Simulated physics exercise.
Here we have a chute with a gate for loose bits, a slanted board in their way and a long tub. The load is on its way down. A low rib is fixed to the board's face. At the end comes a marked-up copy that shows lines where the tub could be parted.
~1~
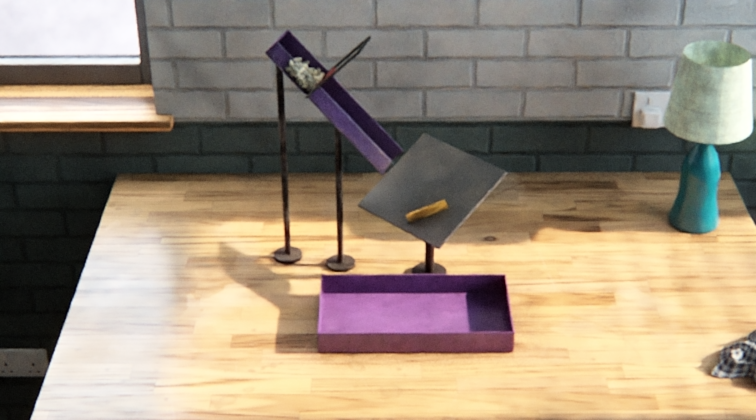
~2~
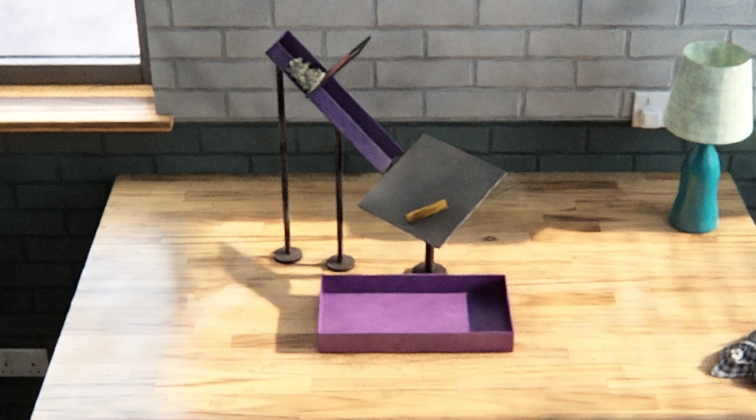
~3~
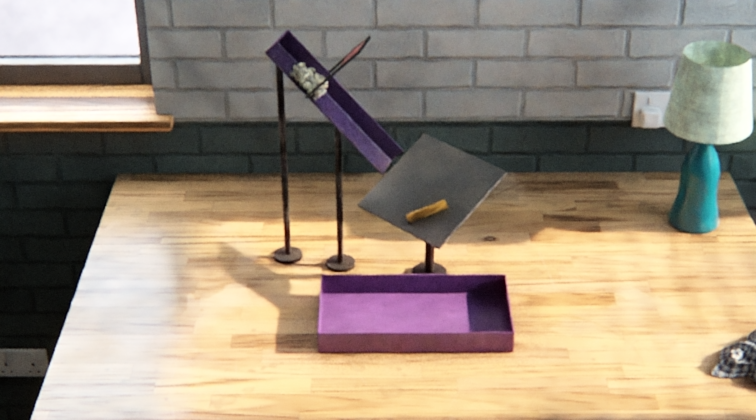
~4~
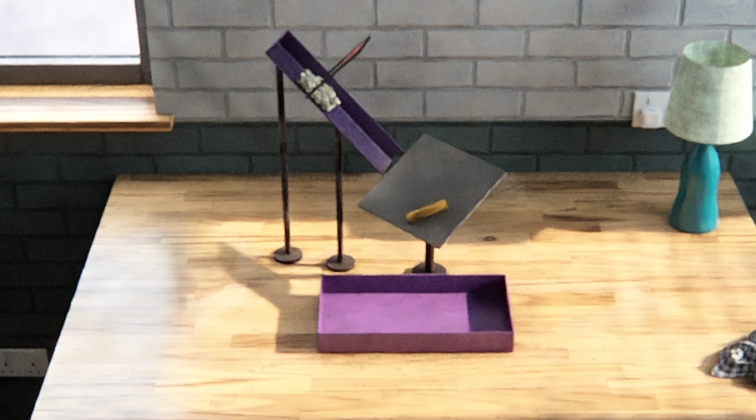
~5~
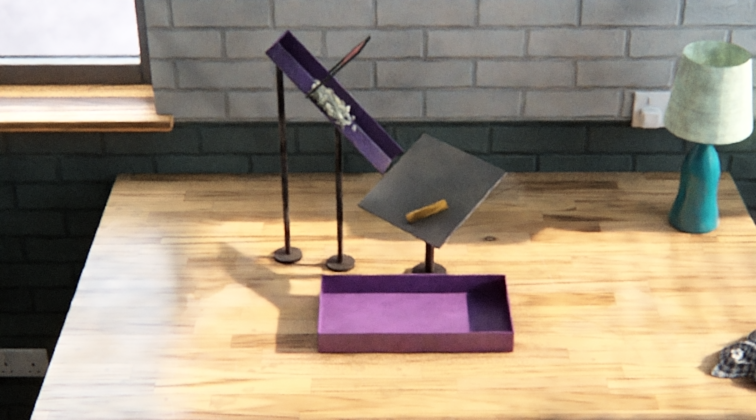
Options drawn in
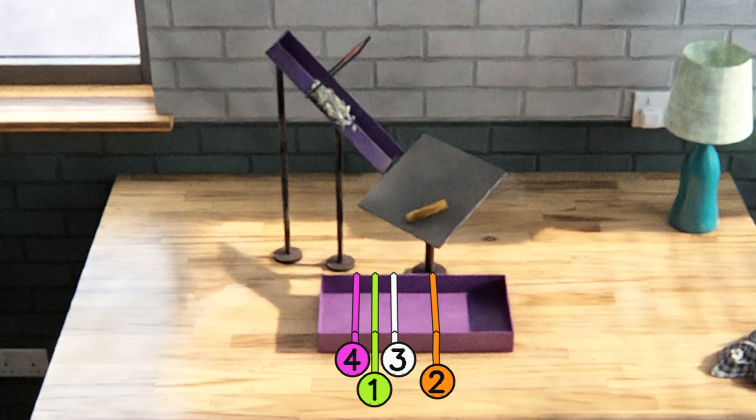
White beans sliding down a purple chute after its gate lifts, above a tilted dark board and an empty purple tub.
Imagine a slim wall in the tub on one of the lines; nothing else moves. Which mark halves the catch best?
1 beats the others.
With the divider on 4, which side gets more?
Right.
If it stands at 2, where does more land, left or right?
More lands on the left.
On the marked copy, line 1 crosses the front rim at (374, 333); line 2 crosses the front rim at (436, 332); line 3 crosses the front rim at (394, 333); line 4 crosses the front rim at (355, 333).
With 1, of what is caught, close to a third on the left of the divider, close to two thirds on the right.
With 2, of what is caught, all but a few on the left of the divider, only a few on the right.
With 3, of what is caught, all but a few on the left of the divider, only a few on the right.
With 4, of what is caught, only a few on the left of the divider, all but a few on the right.
